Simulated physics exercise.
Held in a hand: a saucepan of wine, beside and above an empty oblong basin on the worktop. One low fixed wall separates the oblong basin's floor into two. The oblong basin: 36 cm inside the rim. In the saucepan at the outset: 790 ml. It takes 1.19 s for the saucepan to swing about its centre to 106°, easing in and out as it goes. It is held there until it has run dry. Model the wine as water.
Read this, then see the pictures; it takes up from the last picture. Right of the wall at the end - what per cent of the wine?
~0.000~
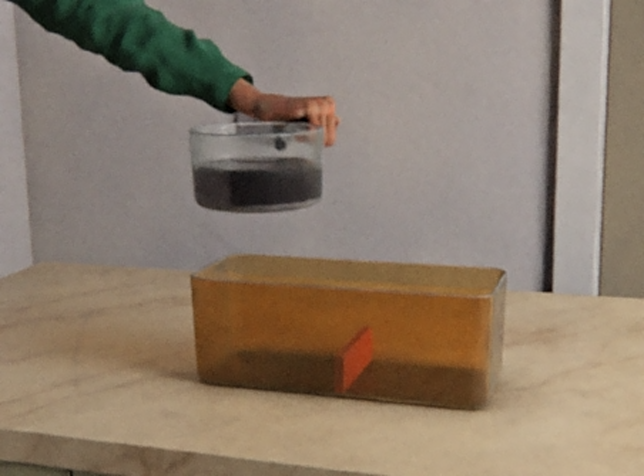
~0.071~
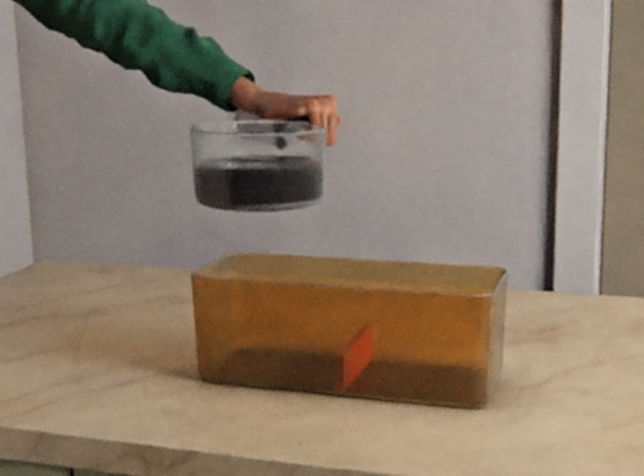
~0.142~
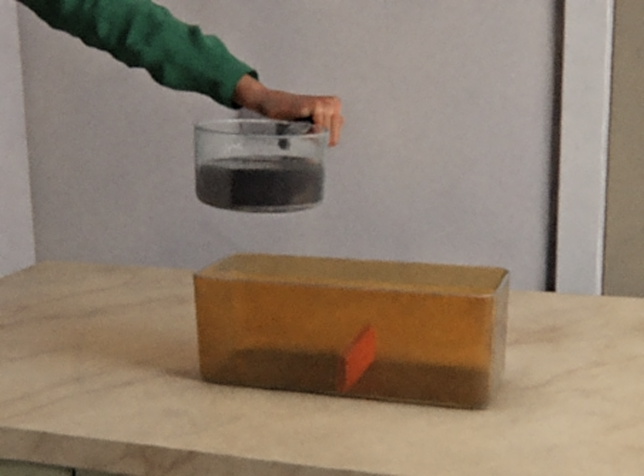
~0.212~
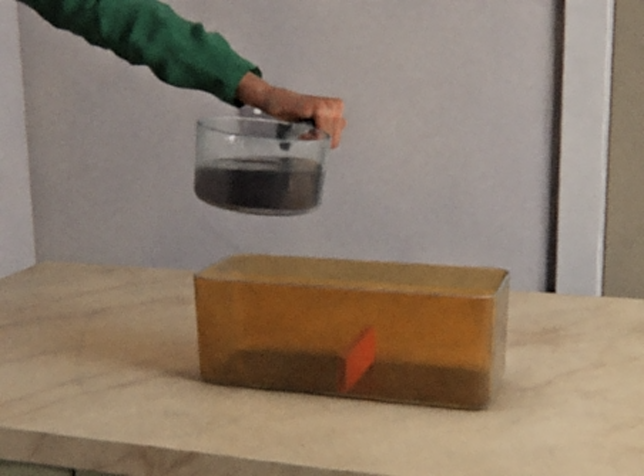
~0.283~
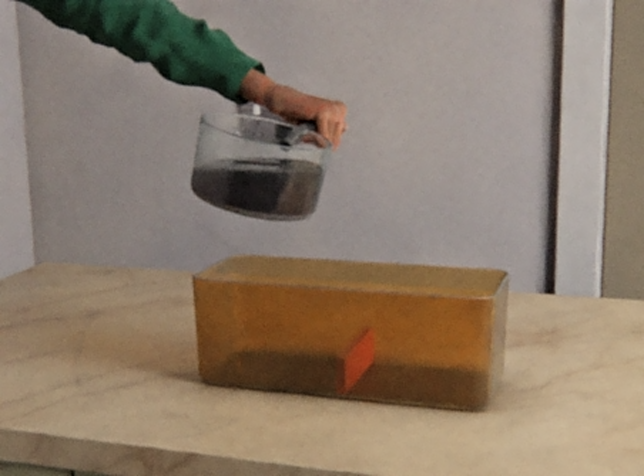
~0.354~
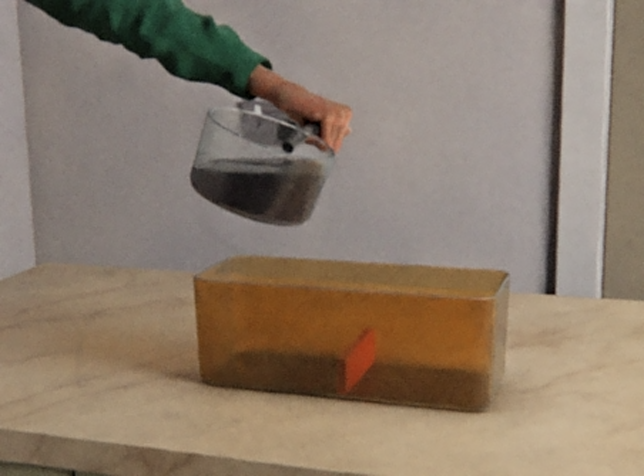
Near 59 per cent.
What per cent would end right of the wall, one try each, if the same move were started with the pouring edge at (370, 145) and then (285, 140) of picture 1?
Respectively about 95 and 10 percent.
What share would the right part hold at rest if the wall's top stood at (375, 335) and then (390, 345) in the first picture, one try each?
One try each: Around 30 percent and then around 10 percent.
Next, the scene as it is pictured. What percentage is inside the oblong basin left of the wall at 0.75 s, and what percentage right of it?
1 on the left, 10 on the right, roughly.
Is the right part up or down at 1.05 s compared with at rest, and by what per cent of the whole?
Change in share is positive, near 2 percent.
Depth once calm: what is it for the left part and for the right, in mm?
I'd say close to 14 mm on the left, close to 22 mm on the right.
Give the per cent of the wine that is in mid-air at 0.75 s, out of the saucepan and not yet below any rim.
It comes to roughly 28 per cent.
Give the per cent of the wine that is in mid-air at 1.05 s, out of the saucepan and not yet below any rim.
I'd say some 10 per cent is in the air.
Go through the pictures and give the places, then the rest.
In the first frame, it leans 0°; its right rim is at (320, 132); the wine meets the walls at (202, 162) and (319, 166); the oblong basin's rim runs from (210, 267) to (500, 284); the wall's top is at (354, 342).
In the second frame, it leans 1°; its right rim is at (321, 131); the wine meets the walls at (204, 161) and (320, 164).
In the third frame, it leans 4°; its right rim is at (325, 135); the wine meets the walls at (206, 161) and (322, 165).
In the fourth frame, it leans 8°; its right rim is at (327, 141); the wine meets the walls at (206, 161) and (323, 166).
In the fifth frame, it leans 14°; its right rim is at (328, 150); the wine meets the walls at (204, 163) and (323, 169).
In the sixth frame, it leans 22°; its right rim is at (331, 160); the wine meets the walls at (202, 162) and (326, 170).
After 0.75 s the tilt is 75° and 61 per cent is still to pour, 1 is left of the wall and 10 right of it.
After 1.05 s the tilt is 102° and 14 per cent is still to pour, 19 is left of the wall and 57 right of it.
After 1.36 s the tilt is 106° and 1 per cent is still to pour, 39 is left of the wall and 59 right of it.
After 1.69 s the tilt is 106° and 0 per cent is still to pour, 40 is left of the wall and 59 right of it.
In the end 40 per cent lies left of the wall, 59 right of it and 0 outside.
